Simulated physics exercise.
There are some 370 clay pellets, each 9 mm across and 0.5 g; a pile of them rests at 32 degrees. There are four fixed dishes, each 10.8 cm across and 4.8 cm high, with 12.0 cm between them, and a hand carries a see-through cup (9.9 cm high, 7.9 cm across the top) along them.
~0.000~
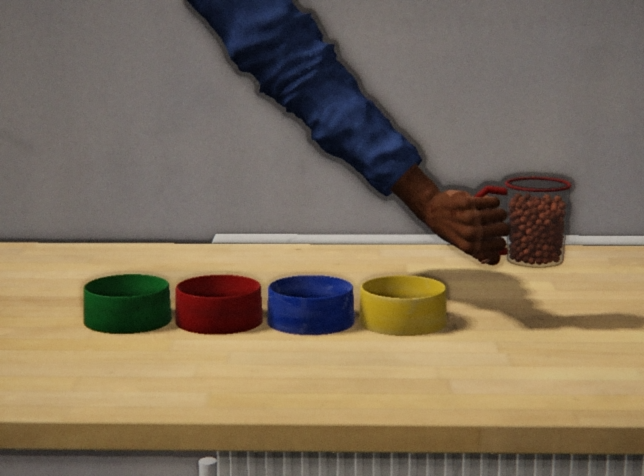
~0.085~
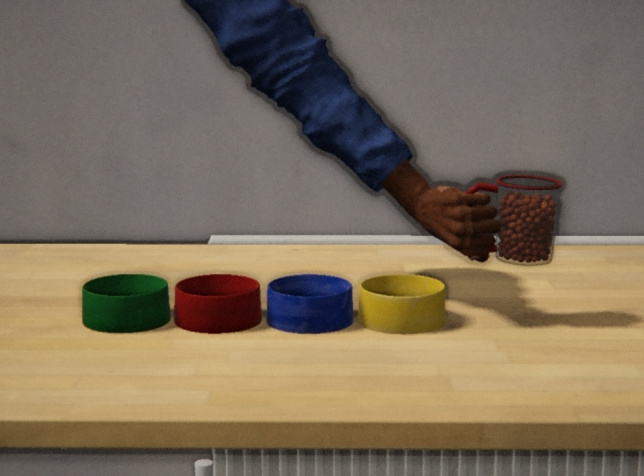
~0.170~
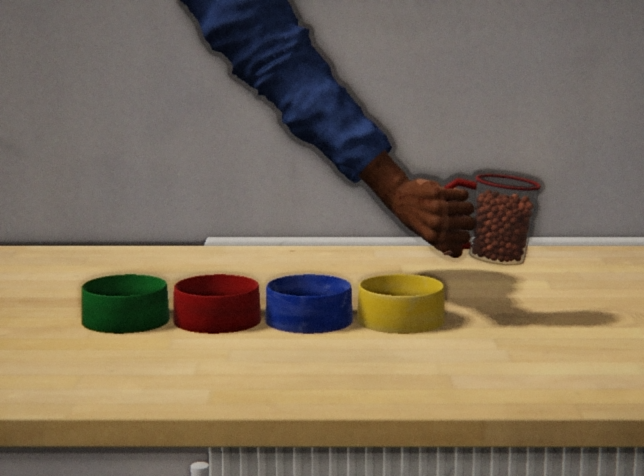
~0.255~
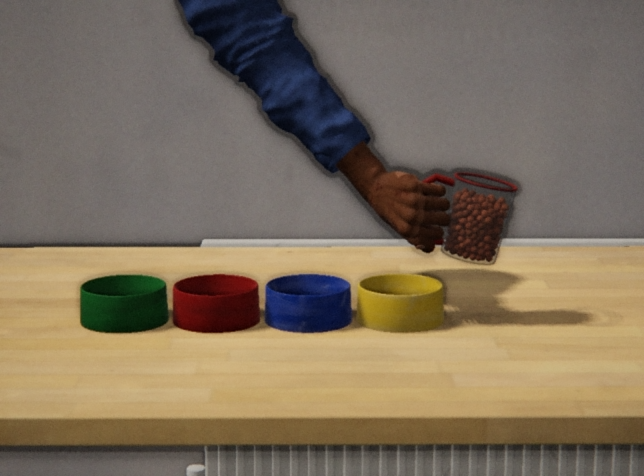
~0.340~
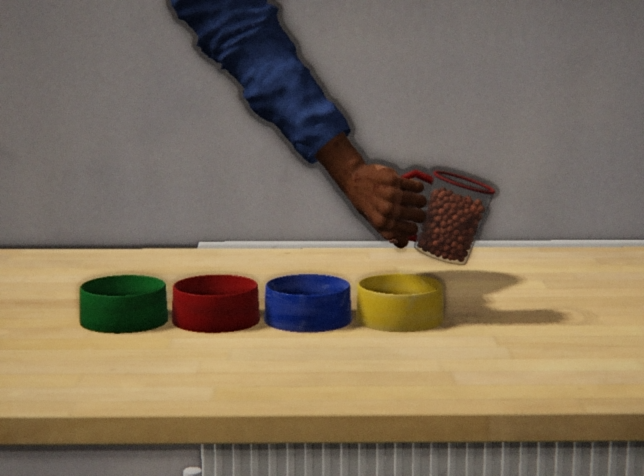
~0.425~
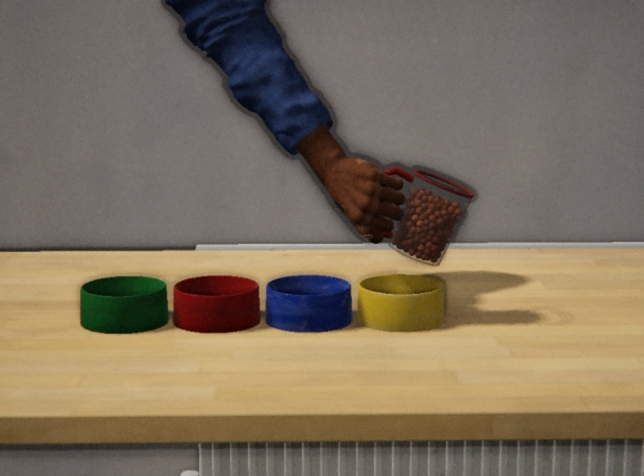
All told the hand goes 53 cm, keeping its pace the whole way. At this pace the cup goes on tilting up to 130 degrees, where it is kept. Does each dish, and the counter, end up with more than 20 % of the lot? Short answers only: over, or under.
Red over. Blue under. Green over. Yellow under. Counter over.
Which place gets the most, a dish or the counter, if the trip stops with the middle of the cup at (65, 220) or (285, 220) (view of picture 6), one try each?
First try: Green; second try: Blue.
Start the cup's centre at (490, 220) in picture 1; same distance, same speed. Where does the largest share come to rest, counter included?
Green.
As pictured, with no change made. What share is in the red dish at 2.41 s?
So far, roughly 35 per cent.
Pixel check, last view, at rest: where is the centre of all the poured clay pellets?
My guess is close to (171, 314).
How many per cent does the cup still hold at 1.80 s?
Some 90 per cent.
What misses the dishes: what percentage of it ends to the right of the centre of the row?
It's close to 0 in a hundred.
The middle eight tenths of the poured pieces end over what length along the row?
I'd estimate close to 13 cm.
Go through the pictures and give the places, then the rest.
The first frame shows cup at (537, 222), tilt 0 degrees, lip at (570, 184), moved 0.0 cm; middle of the pieces at (533, 230); yellow dish at (403, 287); blue dish at (311, 287); red dish at (218, 286); green dish at (126, 286).
The second frame shows cup at (526, 221), tilt 2 degrees, lip at (560, 184), moved 1.1 cm; middle of the pieces at (523, 228).
The third frame shows cup at (502, 220), tilt 7 degrees, lip at (539, 186), moved 4.0 cm; middle of the pieces at (498, 228).
The fourth frame shows cup at (477, 219), tilt 12 degrees, lip at (516, 188), moved 7.2 cm; middle of the pieces at (472, 226).
The fifth frame shows cup at (452, 219), tilt 17 degrees, lip at (494, 191), moved 10.3 cm; middle of the pieces at (447, 226).
The sixth frame shows cup at (429, 219), tilt 22 degrees, lip at (472, 195), moved 13.4 cm; middle of the pieces at (423, 225); yellow dish at (401, 285); blue dish at (309, 286); red dish at (216, 286); green dish at (124, 287). Its pace works out near 60 degrees a second; the hand travels 37 cm a second.
After 1.25 s, tilt 72 degrees; cup holds 100 %.
After 1.80 s, tilt 105 degrees; cup holds 90 %, red 5 %.
After 2.41 s, tilt 130 degrees; cup holds 0 %, red 35 %, green 35 %.
At rest (2.9 s), red 35 %, blue 0 %, green 35 %, yellow 0 %, counter 30 %.
